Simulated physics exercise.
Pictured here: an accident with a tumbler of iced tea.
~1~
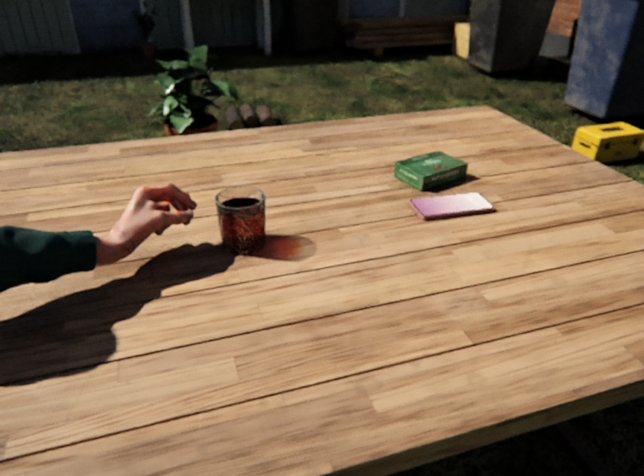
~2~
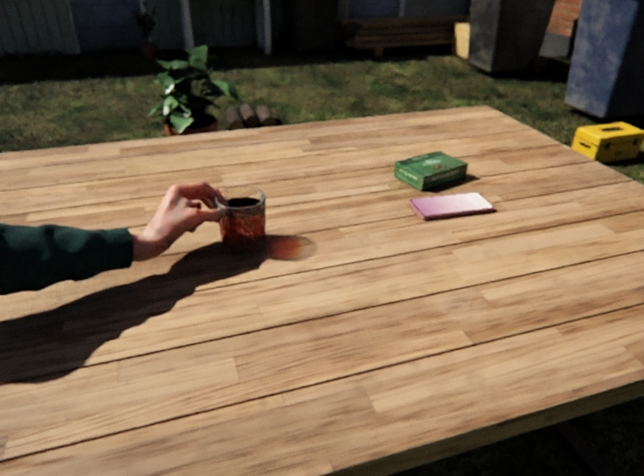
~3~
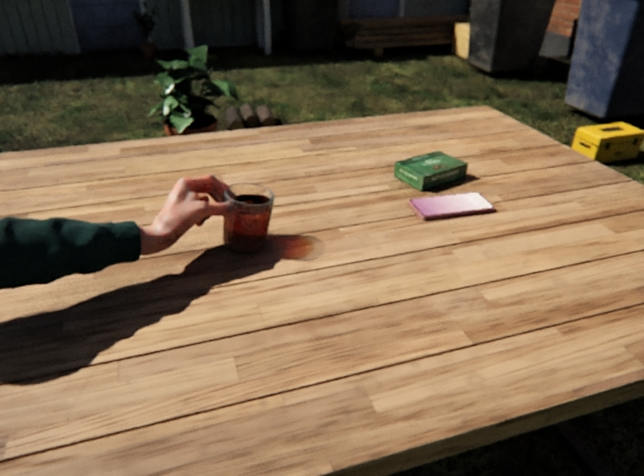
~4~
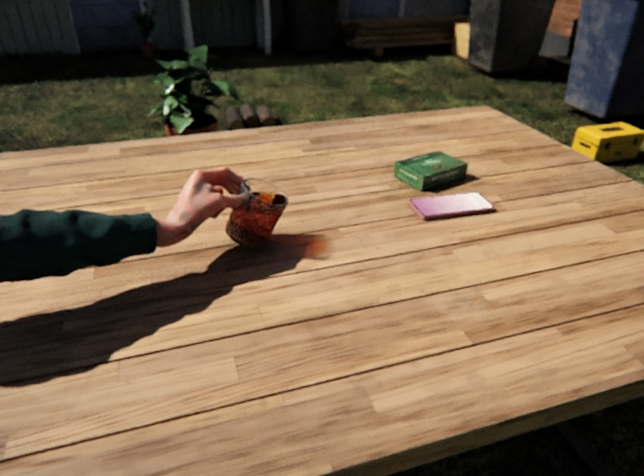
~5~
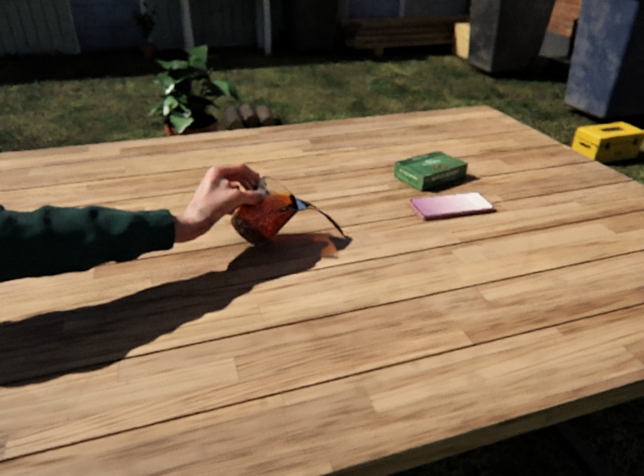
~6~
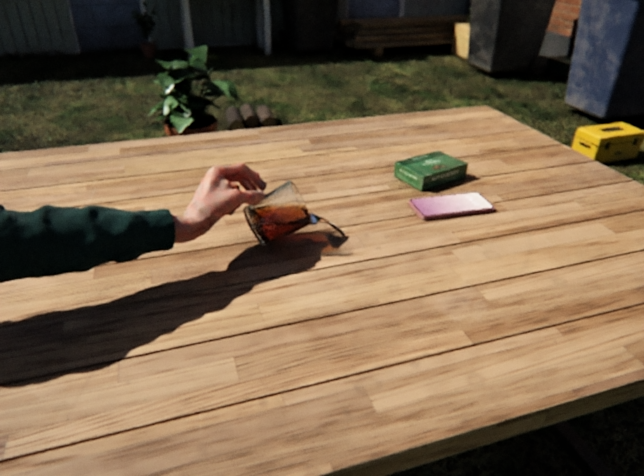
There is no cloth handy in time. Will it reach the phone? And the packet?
Take the phone: It is left wet. Take the packet: It is left wet.
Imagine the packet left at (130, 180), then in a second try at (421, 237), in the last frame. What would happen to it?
Try one: It stays clear. Try two: It gets hit.
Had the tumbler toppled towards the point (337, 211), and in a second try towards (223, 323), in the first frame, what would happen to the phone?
Well, the first time it gets caught, while the second time it is left alone.
A moment on, the puddle covers about as much as a tray; the phone is reached; the packet is untouched.
Further on, the puddle covers about as much as a big tray; the phone is reached; the packet is reached.
When it is over, the puddle covers about as much as a big tray; the phone is reached; the packet is reached.
